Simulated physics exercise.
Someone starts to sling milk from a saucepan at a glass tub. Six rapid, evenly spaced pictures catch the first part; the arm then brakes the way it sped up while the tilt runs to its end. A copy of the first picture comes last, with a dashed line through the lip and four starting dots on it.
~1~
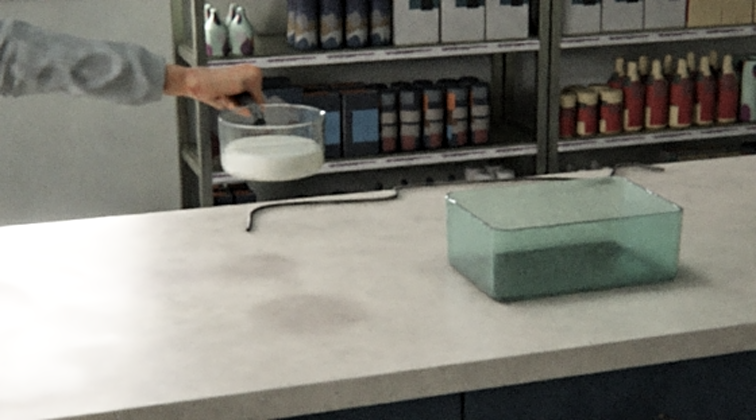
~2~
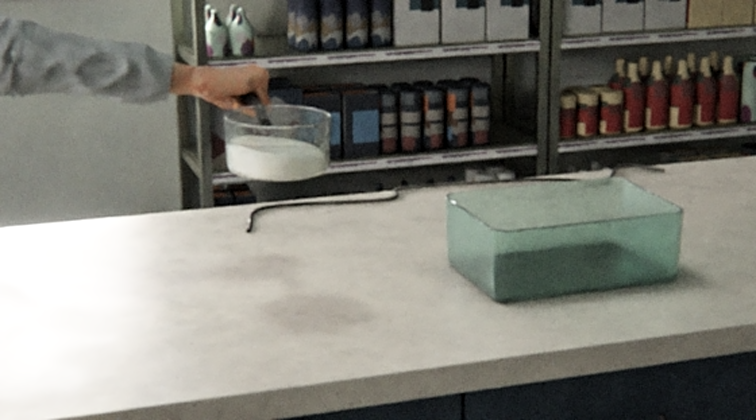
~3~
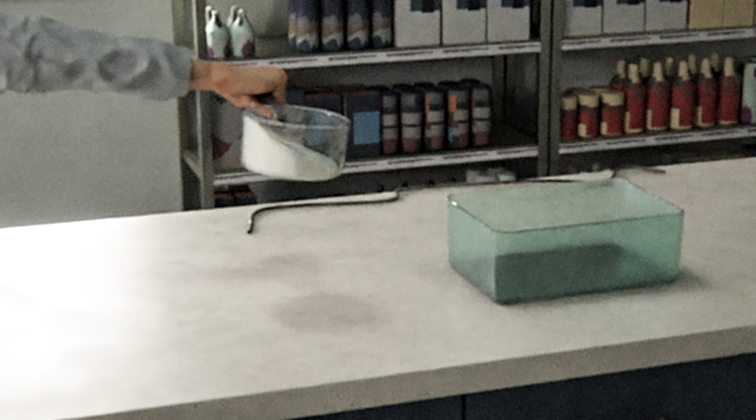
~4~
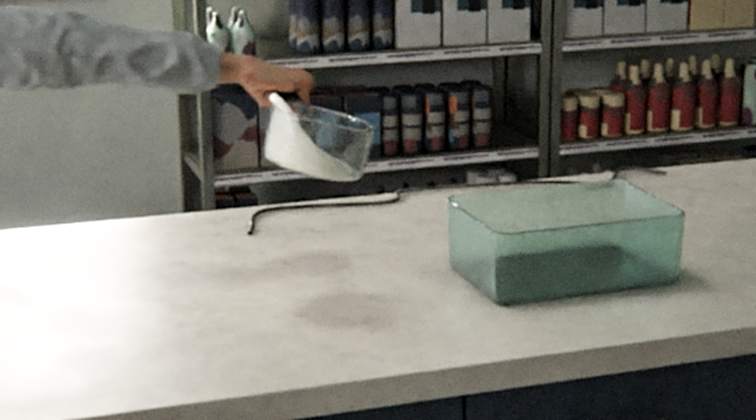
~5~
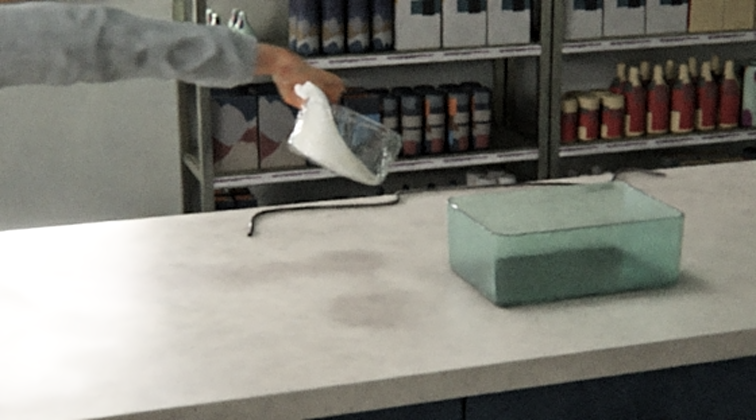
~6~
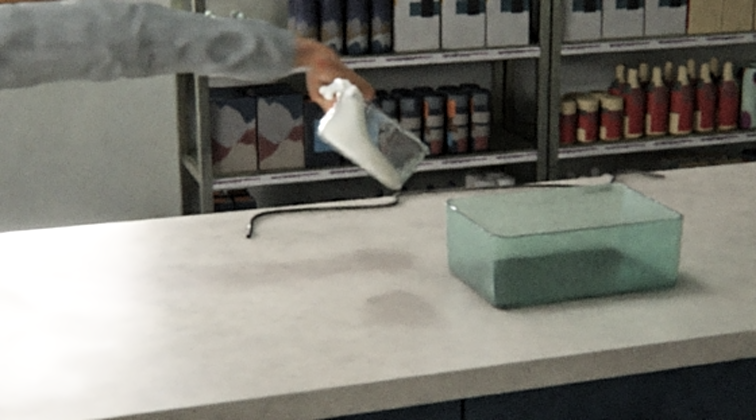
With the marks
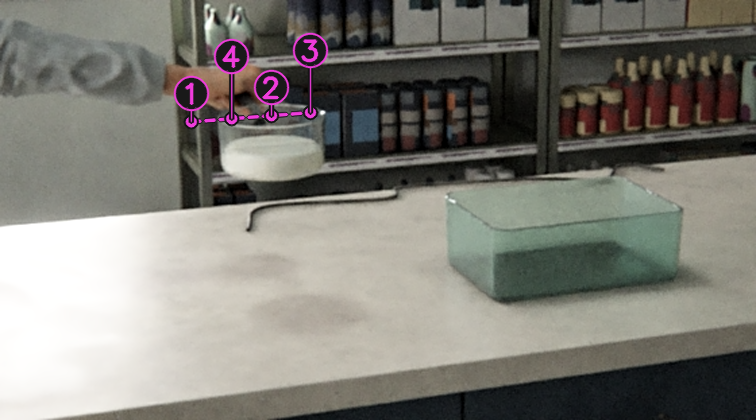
Hand moving a clear saucepan of milk rightward over a pale counter, tilting it steadily toward a greenish glass tub.
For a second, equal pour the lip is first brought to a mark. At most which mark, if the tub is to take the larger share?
Take 2.
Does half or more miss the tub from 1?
Yes, that goes wrong.
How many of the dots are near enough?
Two.
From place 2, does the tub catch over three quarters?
No, less.
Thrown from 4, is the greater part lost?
Yes, it does.
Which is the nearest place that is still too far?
The answer is 4.
On the marked copy, 1 at (191, 121); 2 at (271, 115); 3 at (310, 112); 4 at (231, 118).
Choosing 1, about 22 % lands in the tub, 69 % falls short and 9 % goes beside or beyond.
Choosing 2, about 65 % lands in the tub, 31 % falls short and 4 % goes beside or beyond.
Choosing 3, about 70 % lands in the tub, 21 % falls short and 9 % goes beside or beyond.
Choosing 4, about 39 % lands in the tub, 55 % falls short and 6 % goes beside or beyond.
